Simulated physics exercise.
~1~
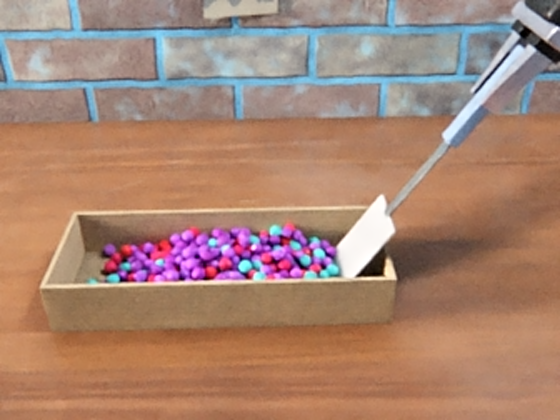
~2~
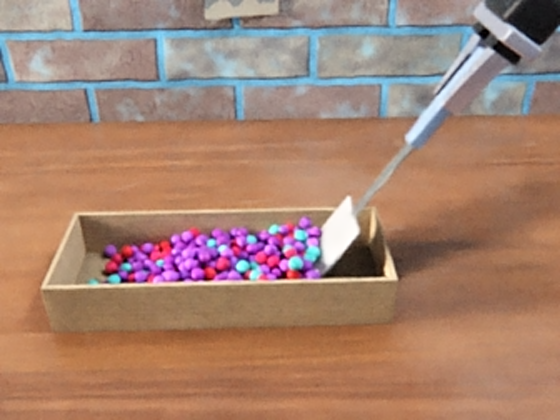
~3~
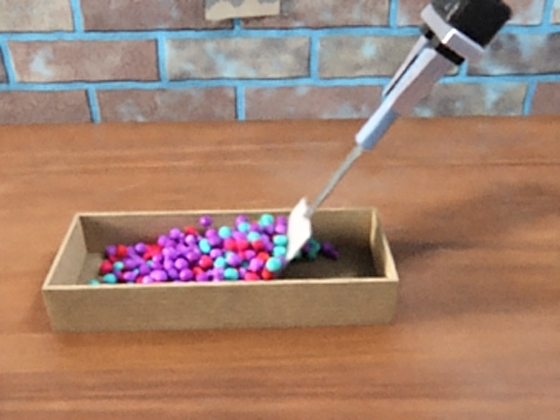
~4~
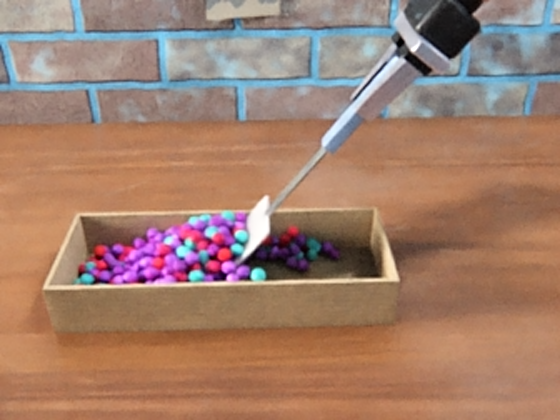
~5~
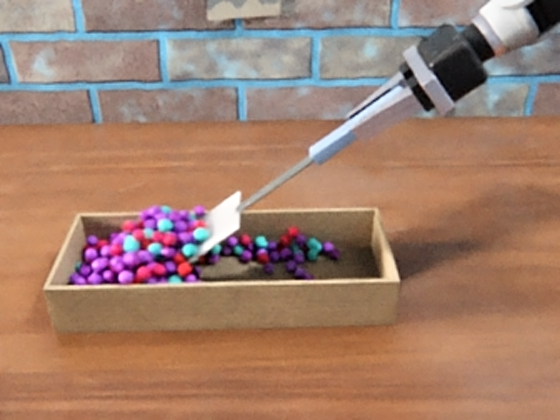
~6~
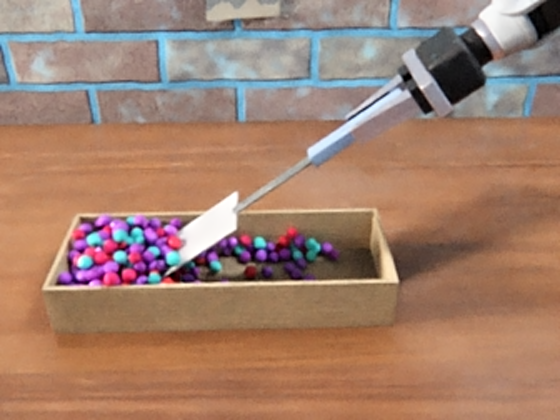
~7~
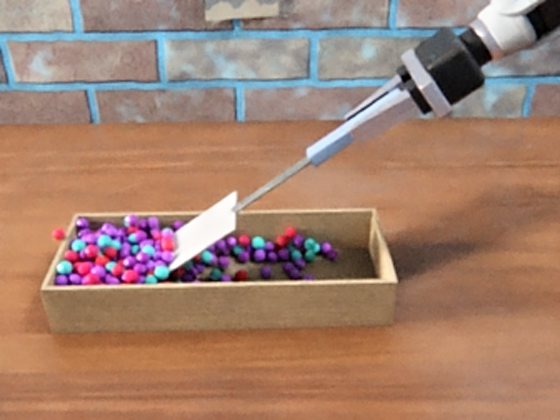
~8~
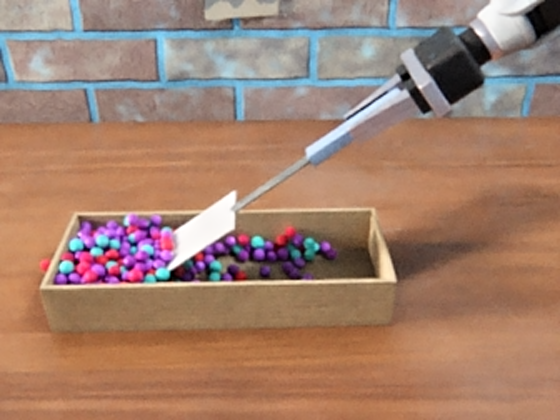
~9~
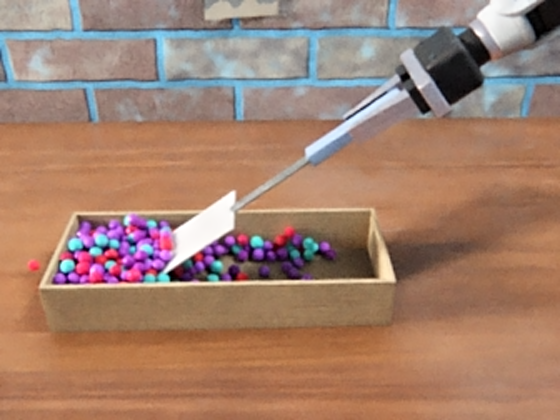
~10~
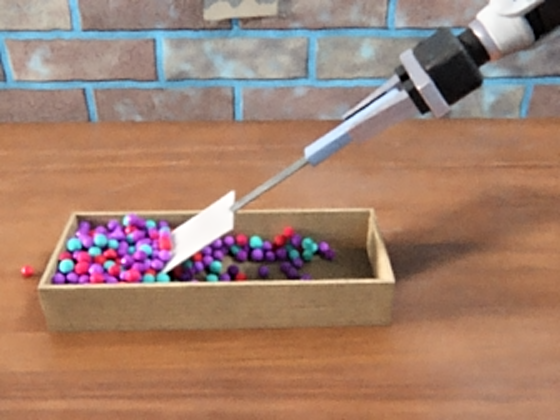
On a brown wooden table top before a brick wall with blue mortar, seen from the front and slightly above by a gently swaying camera, sits a long tan tray. It holds a heap of small round sweets in purple, red and turquoise. From the upper right, a robotic gripper lowers a white paddle into the tray's right end and pushes leftward, piling the sweets up while some trail behind. The paddle then tilts flatter and stops, and the heap slumps against the left end. One red sweet tumbles over that end and comes to lie on the table.
